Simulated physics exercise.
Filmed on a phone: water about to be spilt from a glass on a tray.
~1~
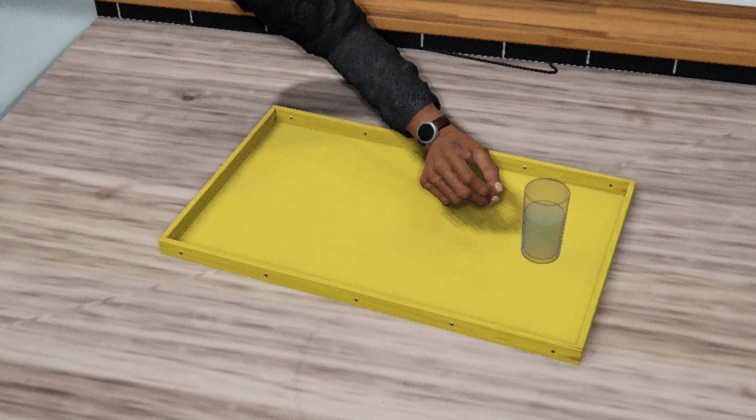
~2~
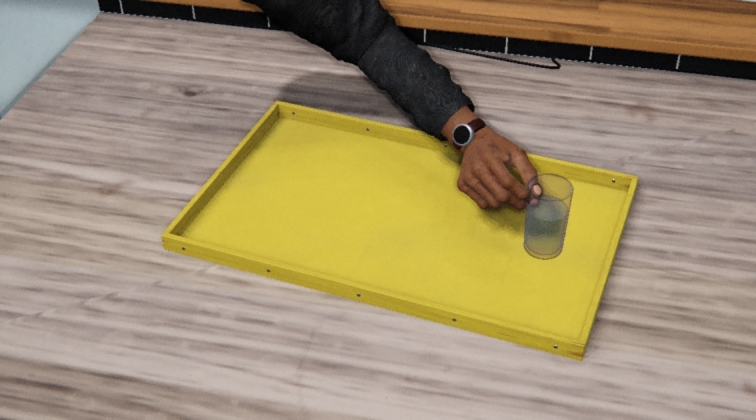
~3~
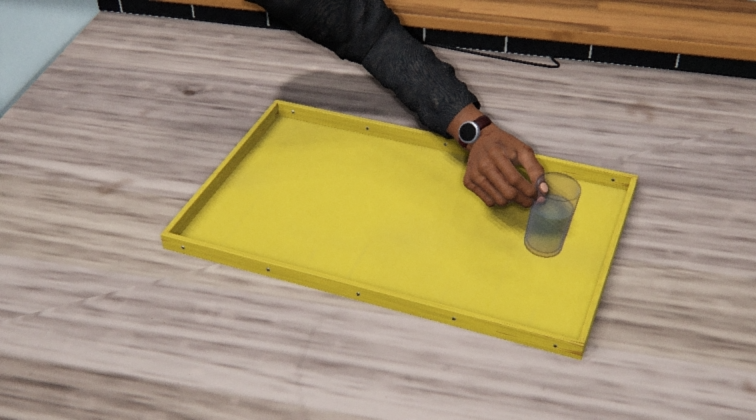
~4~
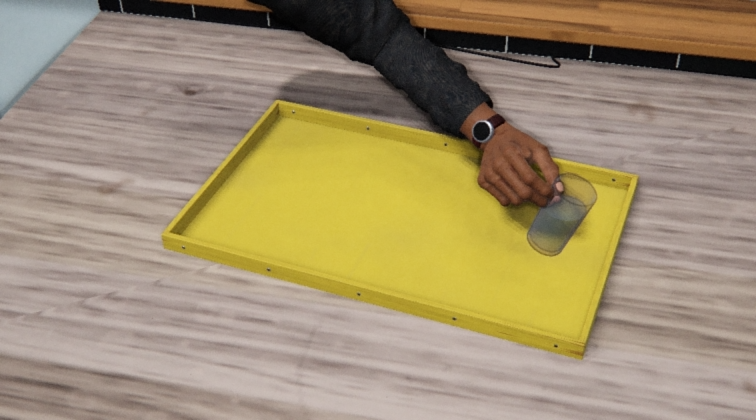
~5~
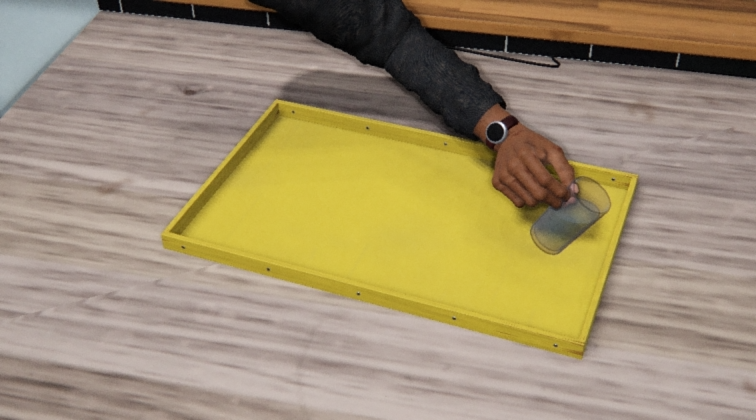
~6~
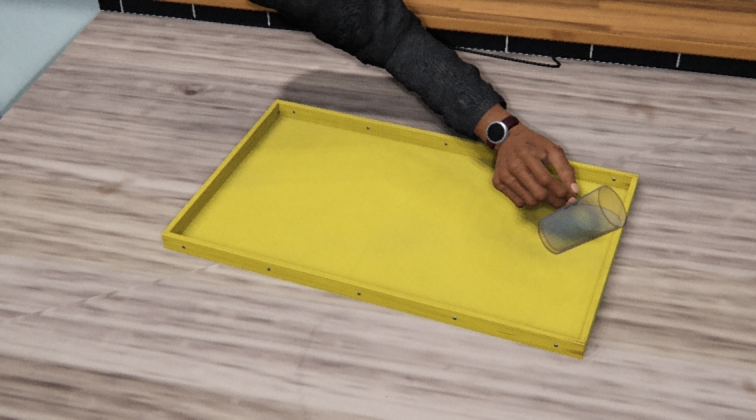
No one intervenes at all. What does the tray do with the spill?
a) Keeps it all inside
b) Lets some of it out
Answer: B.
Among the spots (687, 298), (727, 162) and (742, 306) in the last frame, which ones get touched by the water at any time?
Spot by spot: Touched, then missed, then touched.
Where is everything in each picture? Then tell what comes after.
In the first picture, it stands upright; glass (544, 221) about two thirds full; tray (377, 292).
The second picture shows pushed off balance; glass about two thirds full, surface at (548, 209).
The third picture shows pushed off balance; glass (551, 214) about two thirds full.
The fourth picture shows pushed off balance; glass about two thirds full, surface at (564, 208); tray (379, 287).
The fifth picture shows pushed off balance; glass (570, 216) tipped 30°.
In the sixth picture, it is falling; glass (583, 221) tipped 45°.
Shortly, the glass lies across the rim; the puddle covers about as much as a plate; it has landed past the rim.
Then, the puddle covers about as much as a tray; it has landed past the rim.
At the finish, the puddle covers about as much as a tray; it has landed past the rim.
